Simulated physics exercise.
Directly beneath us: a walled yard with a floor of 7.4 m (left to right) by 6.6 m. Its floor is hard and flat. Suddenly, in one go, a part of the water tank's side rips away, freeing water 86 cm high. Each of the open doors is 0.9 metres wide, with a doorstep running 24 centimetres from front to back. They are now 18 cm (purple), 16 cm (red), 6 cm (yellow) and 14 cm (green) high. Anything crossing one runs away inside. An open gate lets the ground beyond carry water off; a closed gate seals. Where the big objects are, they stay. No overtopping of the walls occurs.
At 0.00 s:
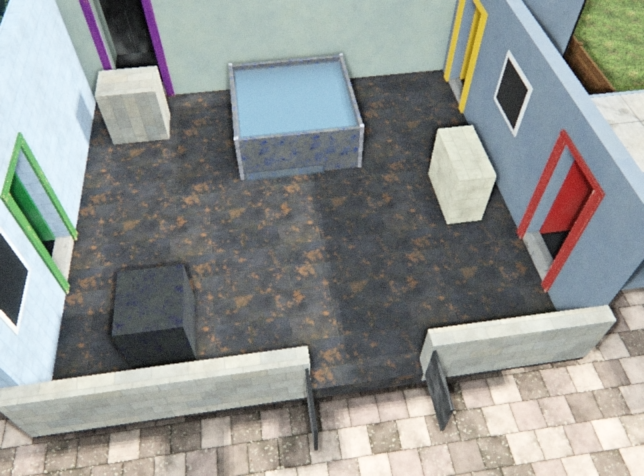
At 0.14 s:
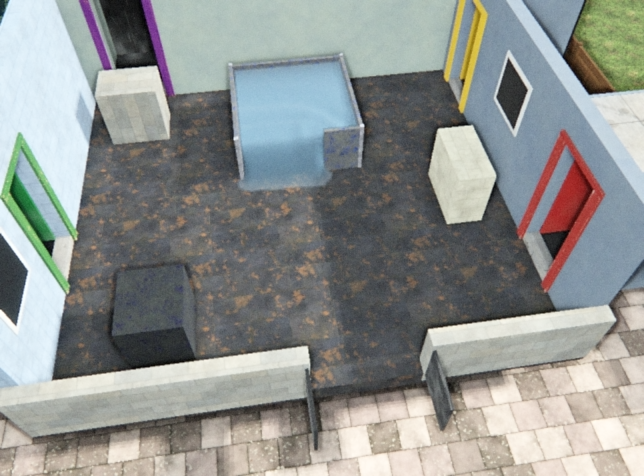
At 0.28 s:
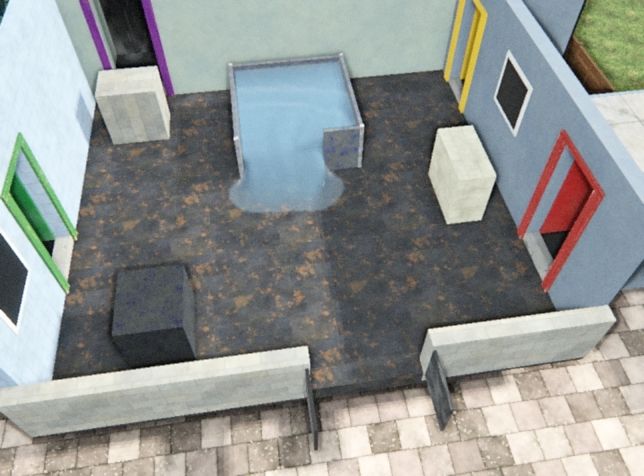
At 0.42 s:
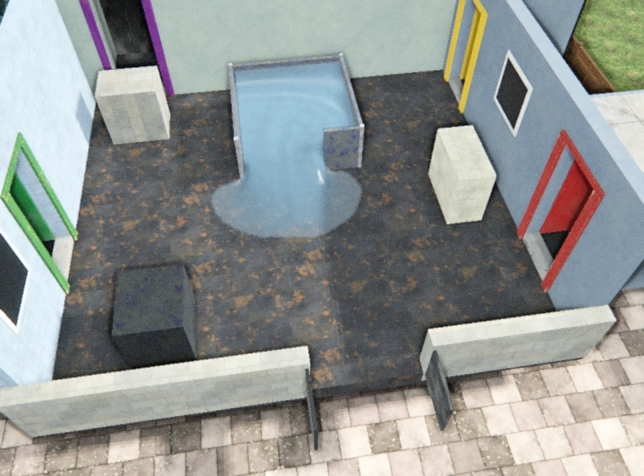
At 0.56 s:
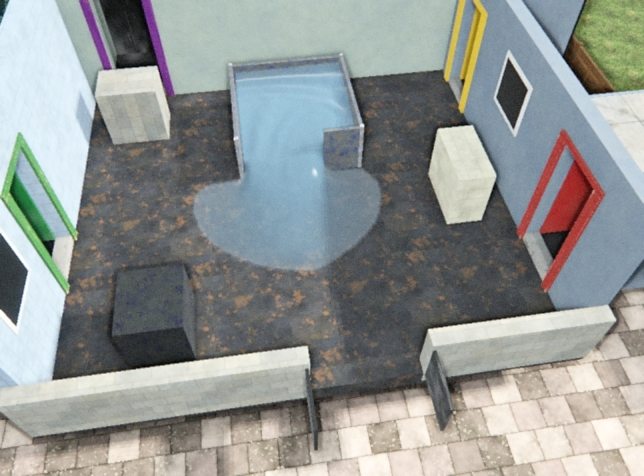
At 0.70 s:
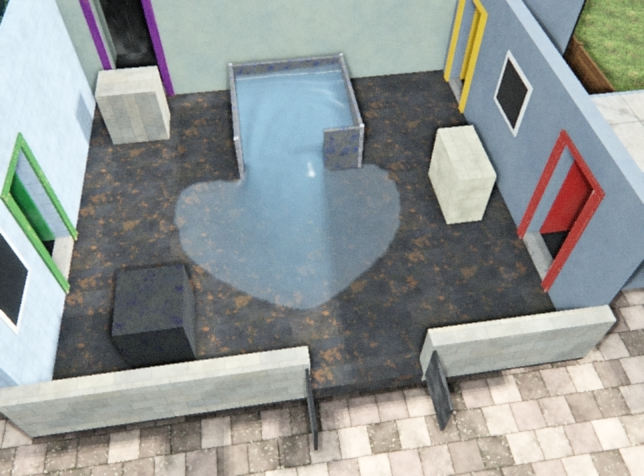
A walled yard with a dark, rust-speckled floor is seen from high above, with a pale blue water tank against the back wall. Purple and yellow doorways stand at the back, green at left and red at right, around two pale blocks, a dark block and an open front gate. Part of the tank's front side breaks away, and water pours out, spreading forward in a widening, rounded sheet, while the camera stays still.
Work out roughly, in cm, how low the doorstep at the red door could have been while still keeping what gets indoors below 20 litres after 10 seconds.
No lower than about 5.5 cm.
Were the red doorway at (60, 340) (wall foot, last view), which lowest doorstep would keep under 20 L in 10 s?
Minimum: About 20 cm.
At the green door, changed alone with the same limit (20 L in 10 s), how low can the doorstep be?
Roughly 11.0 cm at the green door.
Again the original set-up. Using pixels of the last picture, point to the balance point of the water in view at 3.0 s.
I'd put it close to (274, 228).
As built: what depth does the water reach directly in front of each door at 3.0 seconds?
Depth (cm): Purple 0 / red 4 / yellow 0 / green 12.
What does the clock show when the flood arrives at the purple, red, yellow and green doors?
For purple it's 6.0 s, for red 2.6 s, for yellow 6.0 s, and for green 2.2 s.
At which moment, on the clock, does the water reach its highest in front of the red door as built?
At about 6.0 s.
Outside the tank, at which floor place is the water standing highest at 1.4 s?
(274, 181).
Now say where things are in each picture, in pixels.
In the first picture, the water tank at (293, 98) is whole and still, 86 cm deep; the red door at (553, 221) is dry.
In the second picture, water pours out at (283, 159) and has run 0.4 m, to (312, 184); about 11 cm deep outside, 86 cm at the back.
In the third picture, the front is at (299, 208), 0.9 m from the gap at (283, 161); 1.4 m2 of floor is wet, 86 cm left at the back.
In the fourth picture, water pours out at (283, 163) and has run 1.5 m, to (310, 234); about 12 cm deep outside, 84 cm at the back.
In the fifth picture, water pours out at (283, 164) and has run 2.2 m, to (305, 267); about 8 cm deep outside, 75 cm at the back.
In the sixth picture, water pours out at (283, 164) and has run 2.8 m, to (299, 304); about 6 cm deep outside, 73 cm at the back; 2.3 m in a straight line remain to the red door at (553, 221).
After 1.4 s water covers 40 % of the floor, deepest (44 cm) near (274, 181); it has not reached the red door.
After 3.0 s water covers 50 % of the floor, deepest (34 cm) near (52, 385); 4 cm at the red door, 0 litres in over its 16 cm doorstep.
After 10.0 s water covers 95 % of the floor, deepest (12 cm) near (184, 97); 8 cm at the red door, 0 litres in over its 16 cm doorstep.
At the red door as built, the water arrived by 2.6 s and peaked near 10 cm at 6.2 s.
Run again over the same 10 s with other heights there, 26 litres in over 5 cm, 11 litres over 6.5 cm. The limit of 20 litres is kept from about 5.5 cm up.
